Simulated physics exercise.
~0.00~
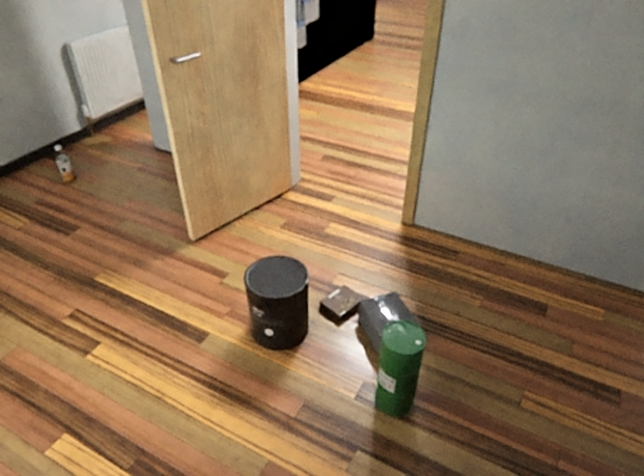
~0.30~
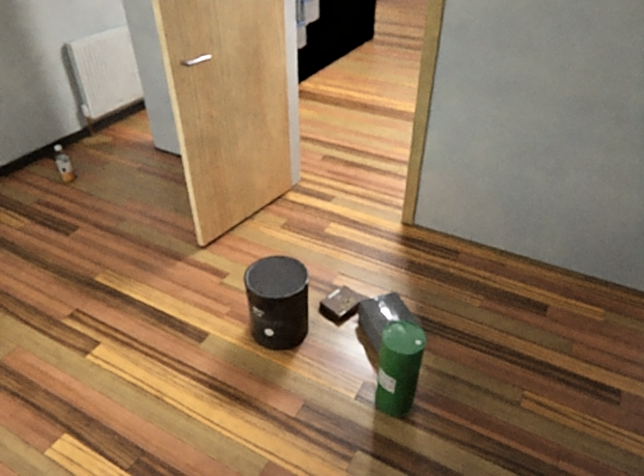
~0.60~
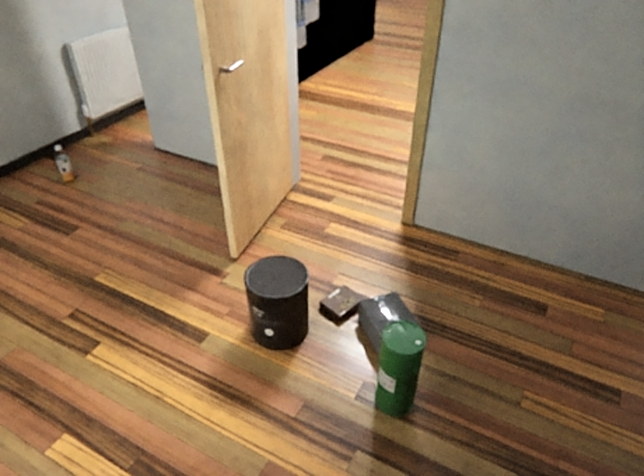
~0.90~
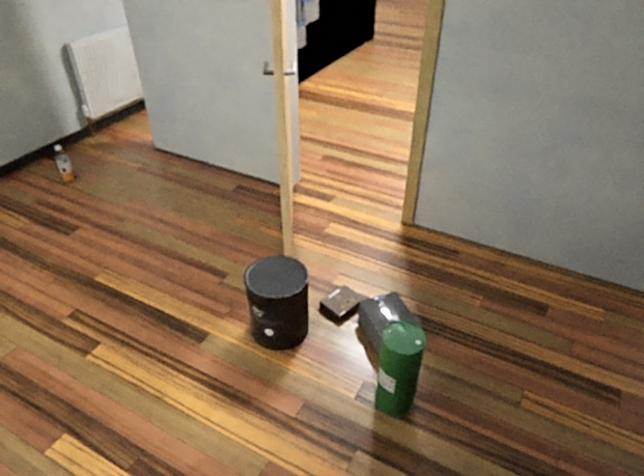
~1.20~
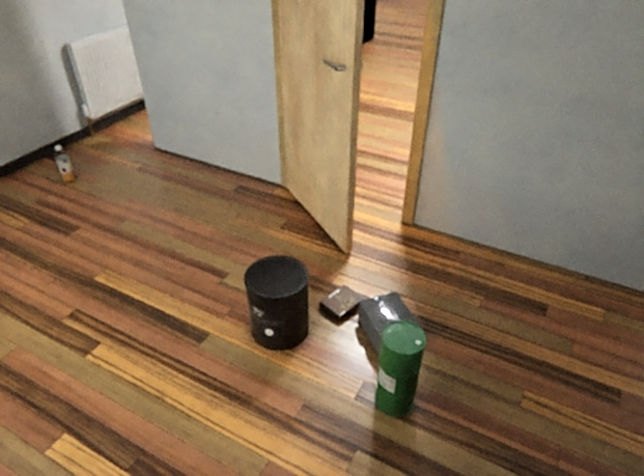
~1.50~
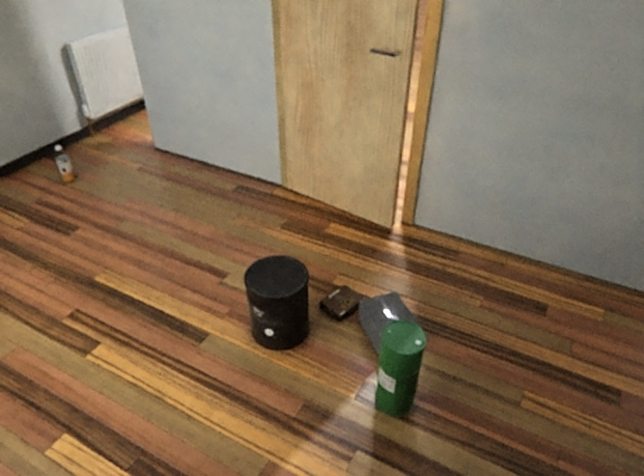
In this clip, a wooden door swings steadily from left to right towards its frame, passing behind a black pail, brown packet, grey parcel and green canister that stay still on the striped wood floor. It ends up at the frame, with a thin bright strip along its right edge.
